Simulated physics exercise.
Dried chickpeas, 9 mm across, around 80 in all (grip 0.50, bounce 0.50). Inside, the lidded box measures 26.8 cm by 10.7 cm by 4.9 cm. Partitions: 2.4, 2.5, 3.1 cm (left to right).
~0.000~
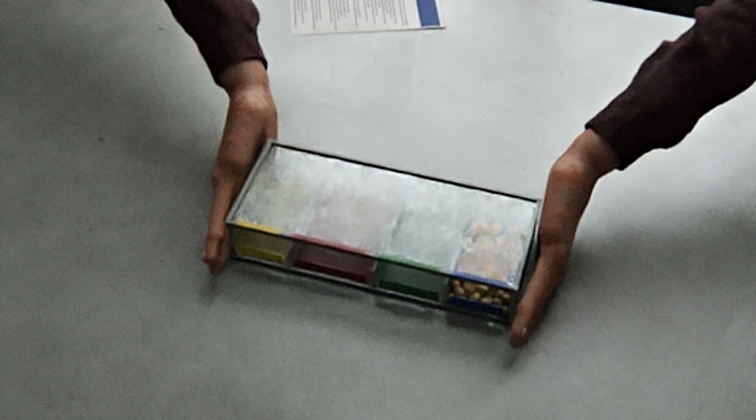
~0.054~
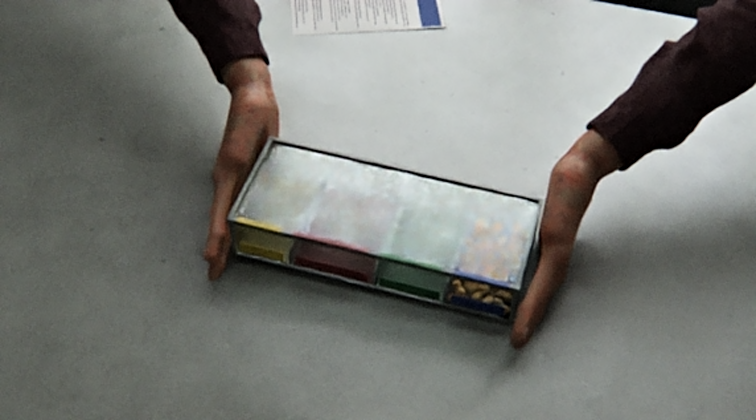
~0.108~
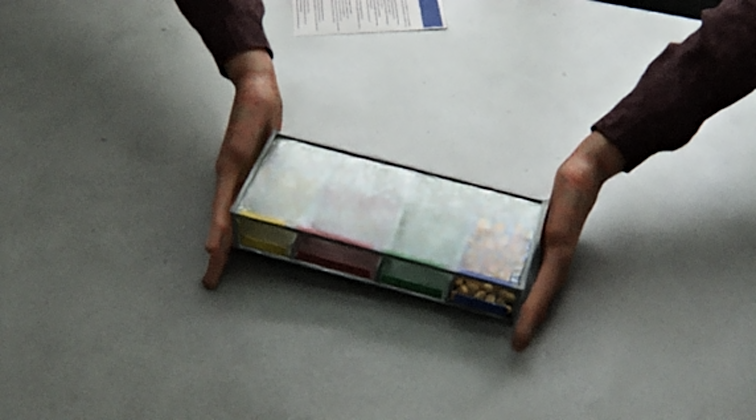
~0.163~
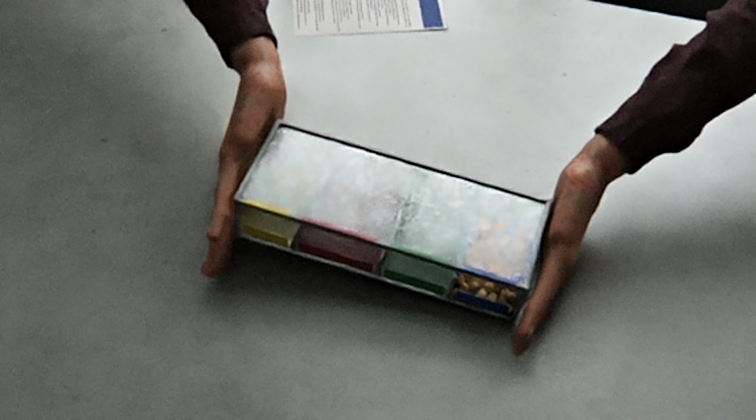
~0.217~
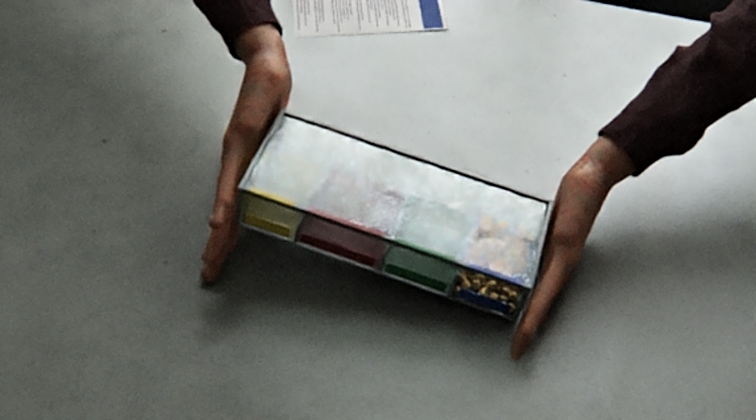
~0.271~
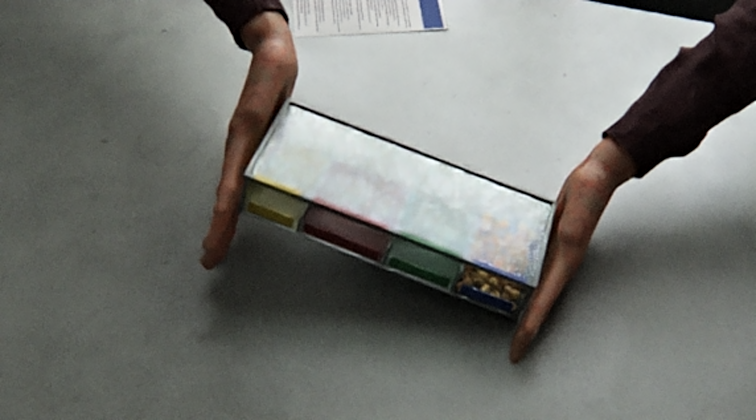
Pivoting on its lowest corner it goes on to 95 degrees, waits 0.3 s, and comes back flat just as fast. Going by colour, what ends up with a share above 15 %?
Red: No, blue: Yes, green: No, yellow: No.
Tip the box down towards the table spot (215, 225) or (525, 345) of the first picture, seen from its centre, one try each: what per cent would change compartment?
About 35 and 0 per cent.
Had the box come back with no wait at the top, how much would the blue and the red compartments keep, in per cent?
In that case blue 100; red 0.
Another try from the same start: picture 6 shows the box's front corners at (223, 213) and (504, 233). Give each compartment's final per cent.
Red 10, blue 40, green 0, yellow 50.
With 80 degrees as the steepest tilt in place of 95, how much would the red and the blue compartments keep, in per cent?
Then: Red 0; blue 100.
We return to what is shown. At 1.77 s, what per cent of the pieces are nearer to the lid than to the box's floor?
Some 40 per cent.
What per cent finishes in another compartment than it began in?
Some 0 per cent.
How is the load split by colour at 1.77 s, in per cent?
Red 0, blue 100, green 0, yellow 0.
Then, at 1.77 s, tilt 95 degrees; blue 100 %.
After 2.78 s, tilt 48 degrees; blue 100 %.
After 3.76 s, tilt 0 degrees; blue 100 %.
By 4.1 s all is still; red 0 %, blue 100 %, green 0 %, yellow 0 %.
